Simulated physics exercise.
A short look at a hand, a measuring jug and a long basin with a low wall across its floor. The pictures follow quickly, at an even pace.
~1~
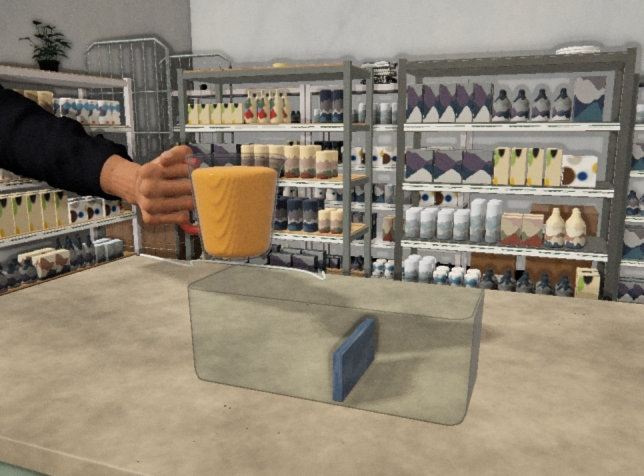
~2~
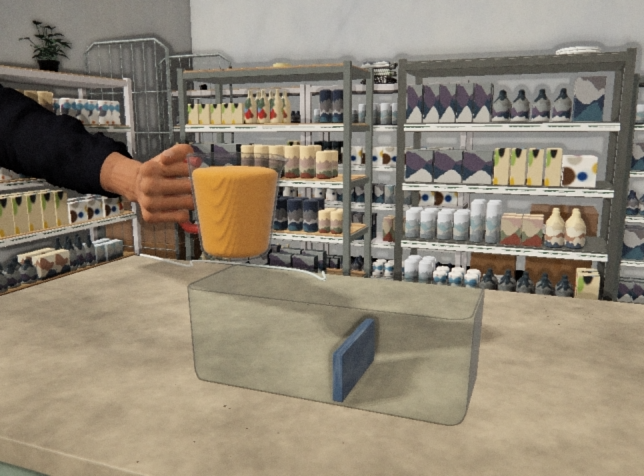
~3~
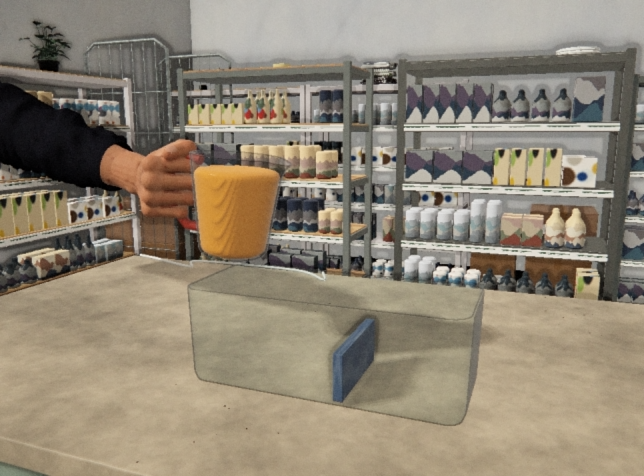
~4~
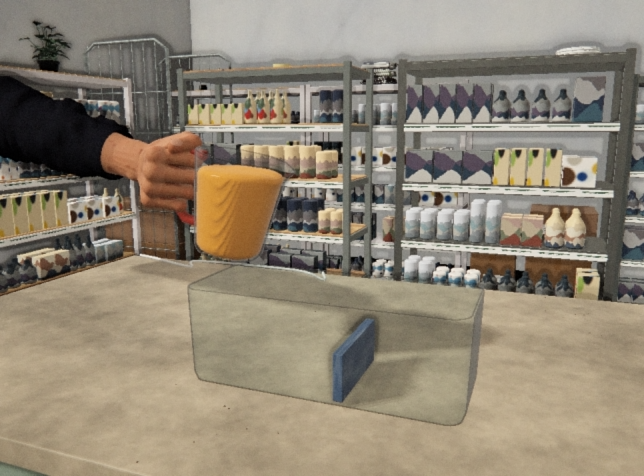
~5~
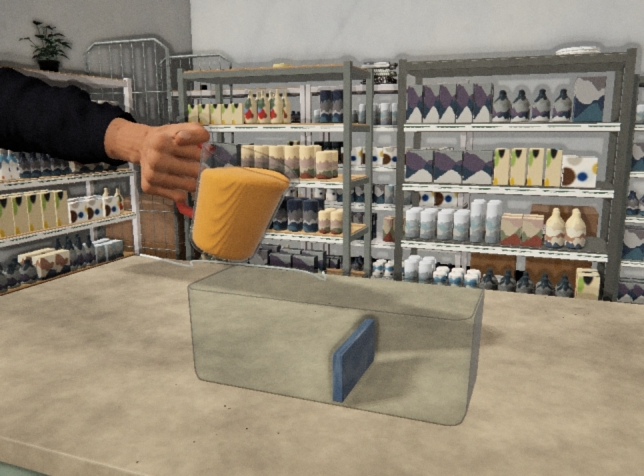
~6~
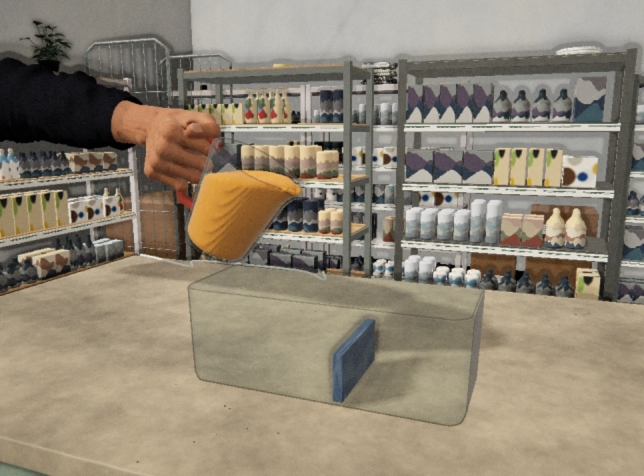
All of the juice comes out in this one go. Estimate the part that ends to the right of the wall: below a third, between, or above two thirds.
The share right of the wall is less than a third.
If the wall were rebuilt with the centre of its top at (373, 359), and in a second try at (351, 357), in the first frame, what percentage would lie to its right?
Roughly 10 per cent, and 25 per cent.
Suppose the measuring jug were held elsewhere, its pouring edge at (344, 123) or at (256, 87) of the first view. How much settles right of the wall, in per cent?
Near 95 % and 0 %.
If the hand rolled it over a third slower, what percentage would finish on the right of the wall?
Roughly 5 in a hundred.
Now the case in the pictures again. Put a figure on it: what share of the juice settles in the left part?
About 95 per cent.
A moment on, the measuring jug is tipped on its side and 57 per cent is still to pour, 23 is left of the wall and 3 right of it.
Next, the measuring jug is tipped on its side and 19 per cent is still to pour, 67 is left of the wall and 3 right of it.
Then the measuring jug is tipped on its side and 5 per cent is still to pour, 89 is left of the wall and 4 right of it.
Later the measuring jug is tipped on its side and 1 per cent is still to pour, 94 is left of the wall and 4 right of it.
At rest 95 per cent lies left of the wall, 4 right of it and 1 outside.
